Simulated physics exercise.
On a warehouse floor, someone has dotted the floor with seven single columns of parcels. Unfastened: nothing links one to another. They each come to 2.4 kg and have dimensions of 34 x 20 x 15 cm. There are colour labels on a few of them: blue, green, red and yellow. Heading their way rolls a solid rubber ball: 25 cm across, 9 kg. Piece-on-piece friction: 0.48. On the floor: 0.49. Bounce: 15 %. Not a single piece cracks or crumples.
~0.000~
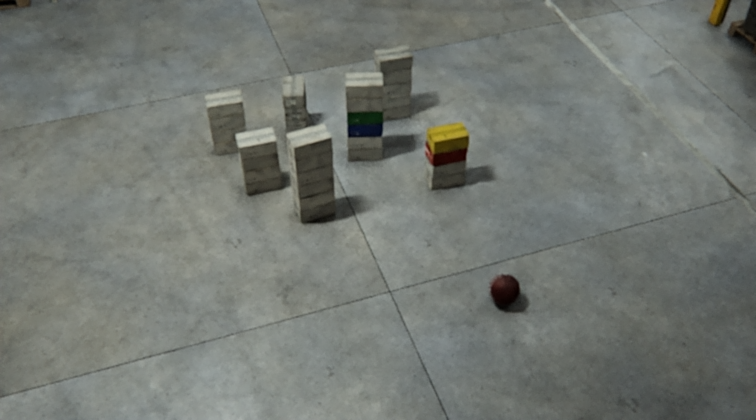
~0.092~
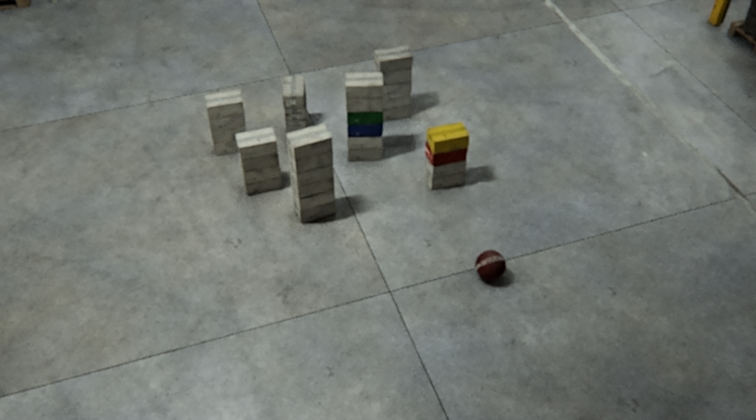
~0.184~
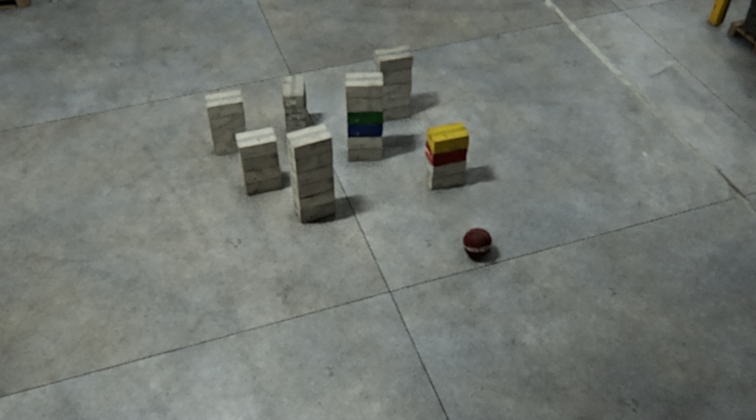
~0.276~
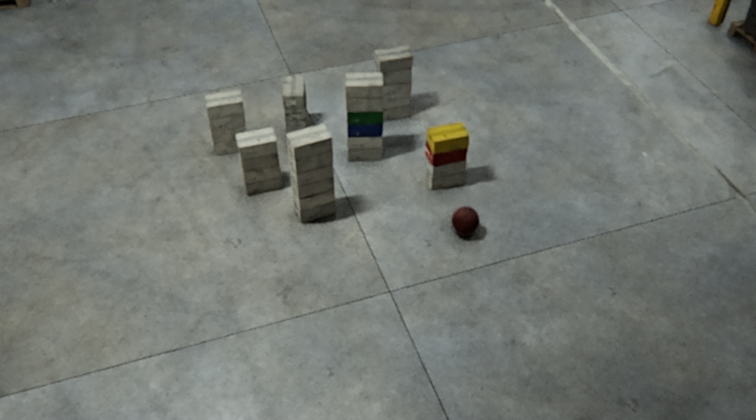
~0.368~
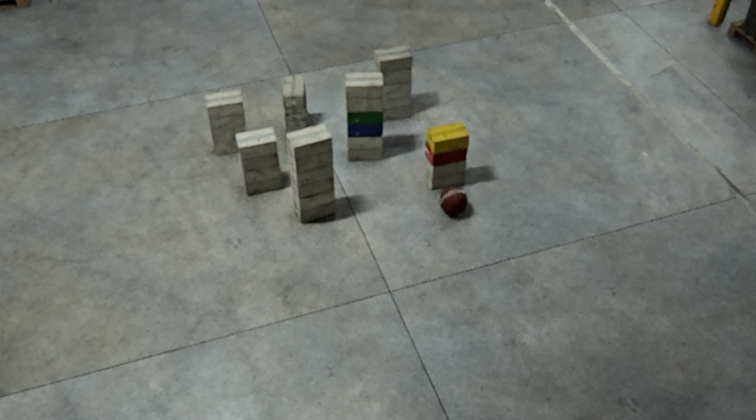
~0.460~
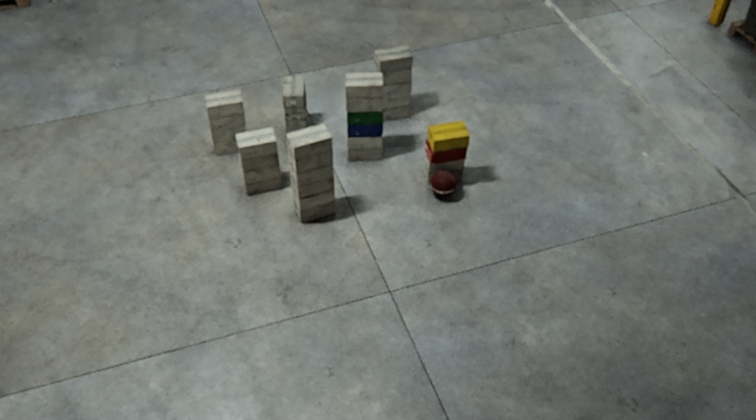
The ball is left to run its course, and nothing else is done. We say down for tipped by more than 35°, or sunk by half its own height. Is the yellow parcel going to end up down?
Yes, it comes down.
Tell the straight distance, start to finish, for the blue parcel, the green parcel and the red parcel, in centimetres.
Distances in cm - blue: 0; green: 0; red: 50.
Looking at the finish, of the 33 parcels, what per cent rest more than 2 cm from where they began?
It is 10 per cent.
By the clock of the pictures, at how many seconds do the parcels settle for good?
I'd put it around 1.5 seconds.
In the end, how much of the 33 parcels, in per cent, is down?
Close to 10 per cent of them.
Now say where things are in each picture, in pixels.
In the first picture (places mark the middle of the side facing us), ball (504, 289) 1.26 m from contact, 2.9 m/s; yellow parcel (448, 132); green parcel (365, 119); blue parcel (365, 131); nothing disturbed.
Ball (491, 265) 99 cm from contact, 2.9 m/s; yellow parcel (448, 132), in the second picture.
Ball (477, 242) 72 cm from contact, 2.9 m/s; yellow parcel (448, 132), in the third picture.
Ball (465, 221) 45 cm from contact, 2.9 m/s; yellow parcel (448, 132), in the fourth picture.
Ball (453, 200) 18 cm from contact, 2.9 m/s; yellow parcel (448, 132), in the fifth picture.
Ball (444, 183) after contact, 1.4 m/s; yellow parcel (449, 130) leaning 5°; red parcel (450, 156) leaning 5°; green parcel (365, 119); 4 disturbed, none down, in the sixth picture.
After 0.56 s, ball still moving; none of the 33 parcels down, 4 disturbed; yellow parcel leaning 20°; red parcel leaning 19°.
After 0.78 s, ball still moving; 2 of the 33 parcels down; yellow parcel leaning 68°, 15 cm lower; red parcel leaning 66°, 48 mm lower.
After 1.24 s, ball still moving; 3 of the 33 parcels down; yellow parcel on its side; red parcel leaning 27°, 11 cm lower.
At rest (1.7 s), ball rolling away; 3 of the 33 parcels down; yellow parcel on its side; red parcel 15 cm lower; green parcel unmoved. As the last picture would show them, middles, yellow parcel near (420, 171), red parcel near (433, 131).
